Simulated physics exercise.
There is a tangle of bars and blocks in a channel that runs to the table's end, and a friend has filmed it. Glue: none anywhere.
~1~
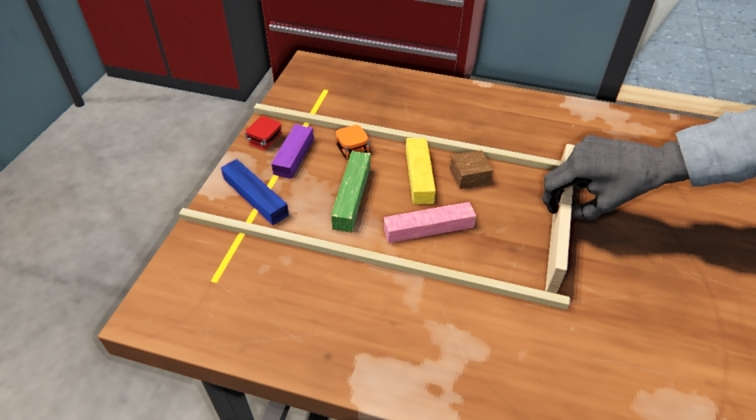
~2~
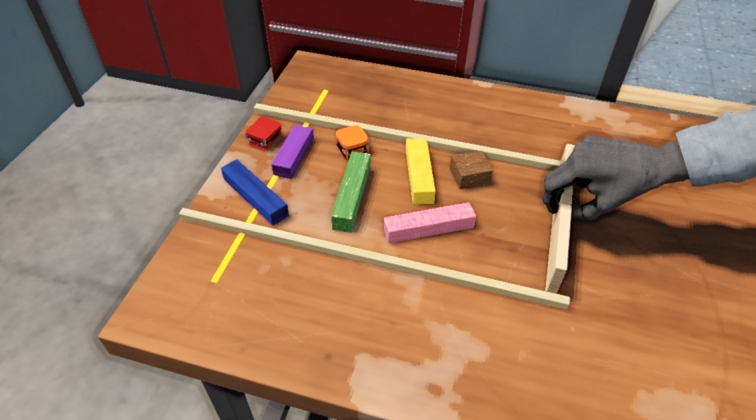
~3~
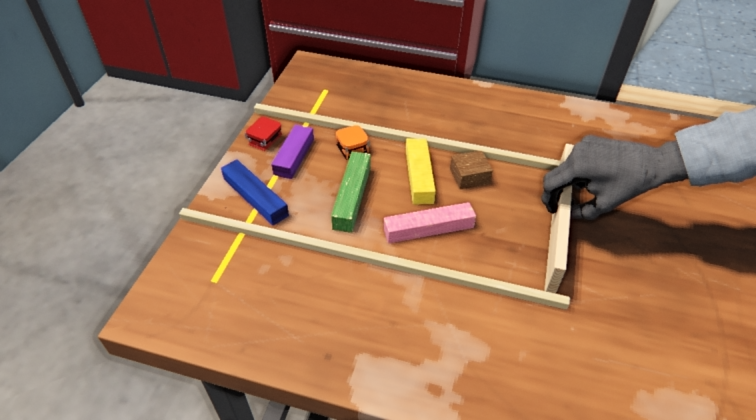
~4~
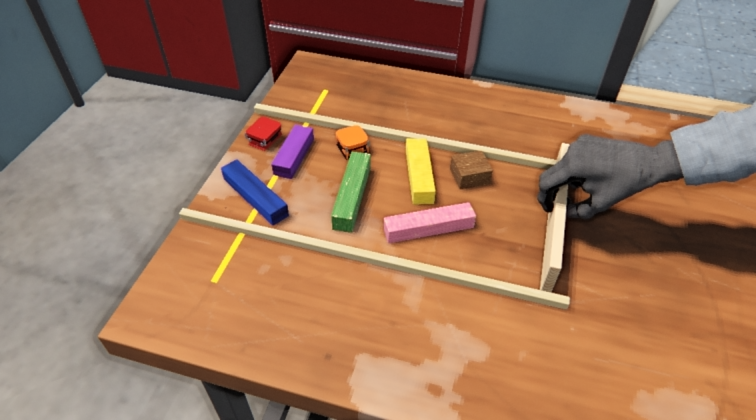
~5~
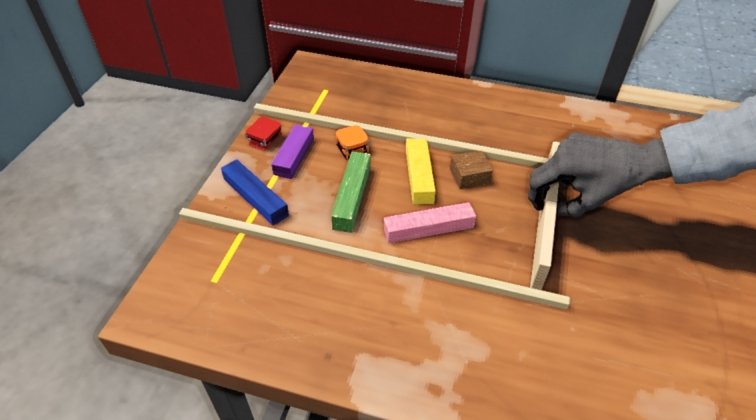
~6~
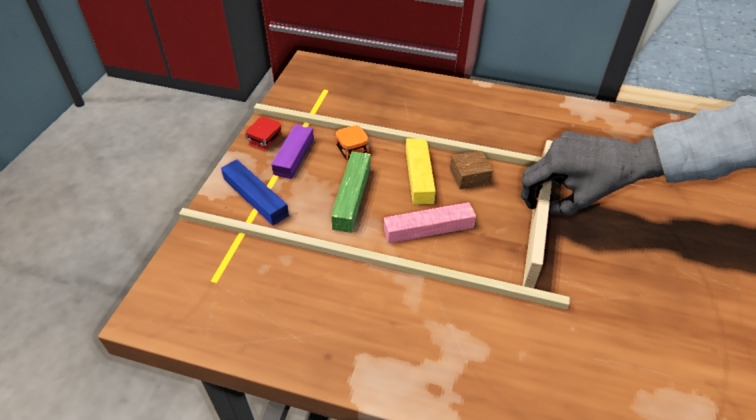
A gray-gloved hand grips an upright pale board at the right of a worn wooden table, seen from a fixed view above. Between two light rails lie a red piece, blue and purple bars near a yellow stripe at left, orange and green pieces mid-channel, and yellow, pink and brown ones further right. The hand holds nearly still, then slides the board slightly left, while the pieces stay put.
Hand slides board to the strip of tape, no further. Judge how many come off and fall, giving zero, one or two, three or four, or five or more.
The push clears three or four off the end, I'd bet.
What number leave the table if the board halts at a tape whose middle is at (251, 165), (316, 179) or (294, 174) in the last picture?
Down on the floor: 6, 1 and 1.
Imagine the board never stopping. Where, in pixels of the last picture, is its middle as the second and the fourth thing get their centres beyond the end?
At (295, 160) for the second, at (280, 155) for the fourth.
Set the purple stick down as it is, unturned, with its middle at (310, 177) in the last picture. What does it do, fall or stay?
Purple stick: Safe.
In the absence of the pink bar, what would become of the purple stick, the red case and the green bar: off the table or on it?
Purple stick: Is gone; red case: Is gone; green bar: Is still there.
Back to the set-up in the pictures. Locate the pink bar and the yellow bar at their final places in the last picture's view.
The pink bar ends at (254, 189) and the yellow bar at (259, 135).
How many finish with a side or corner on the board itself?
The count in contact is 2.
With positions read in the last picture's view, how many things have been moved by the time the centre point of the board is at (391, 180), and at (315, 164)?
Counts: 5 / 8.
Soon after, none off yet; red case at rest near (265, 134); blue stick at rest near (254, 191); purple stick at rest near (294, 151).
By the end, the number that fall off is three or four; fallen, orange case, purple stick, blue stick and red case.
